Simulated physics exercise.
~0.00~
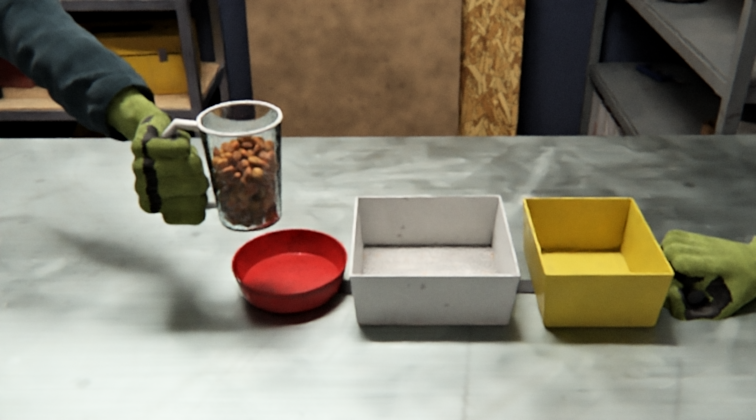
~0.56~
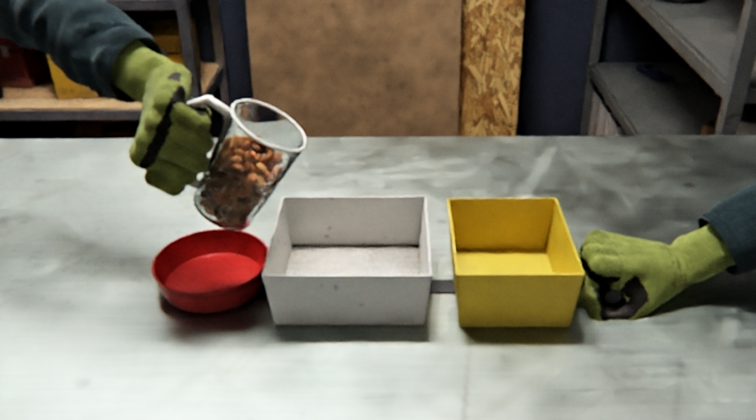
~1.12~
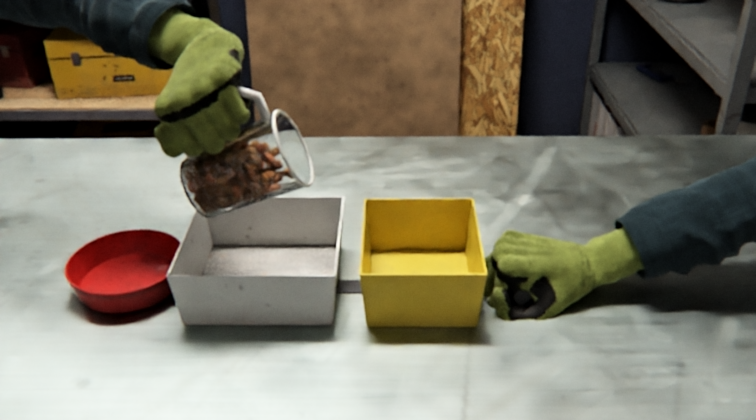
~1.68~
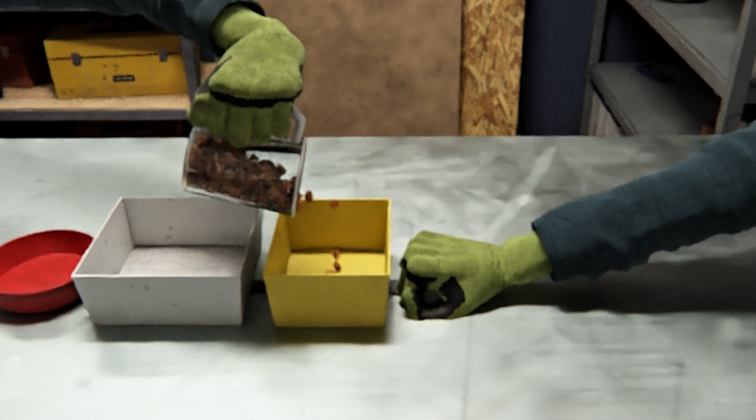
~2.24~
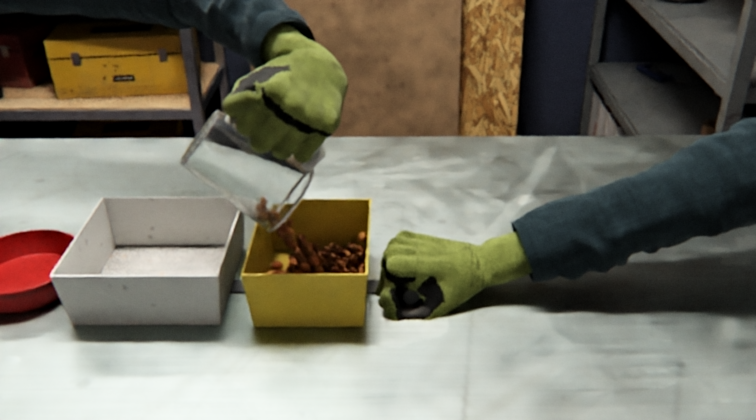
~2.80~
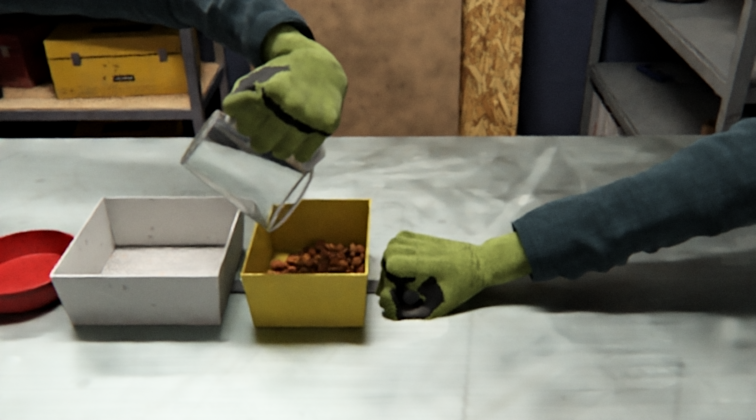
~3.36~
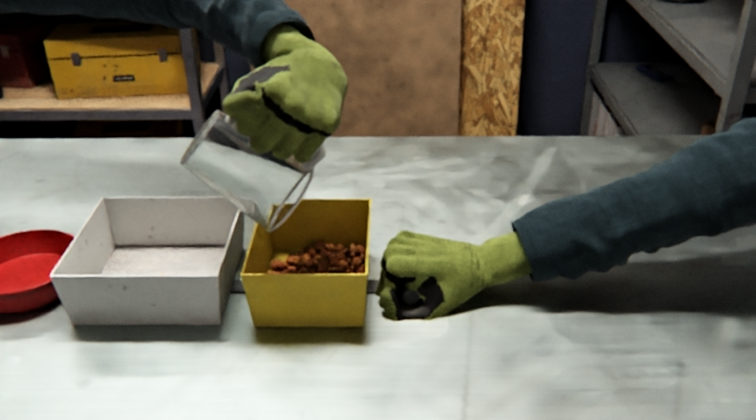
Three joined containers slide left as a gloved hand tips brown pieces into the yellow one.
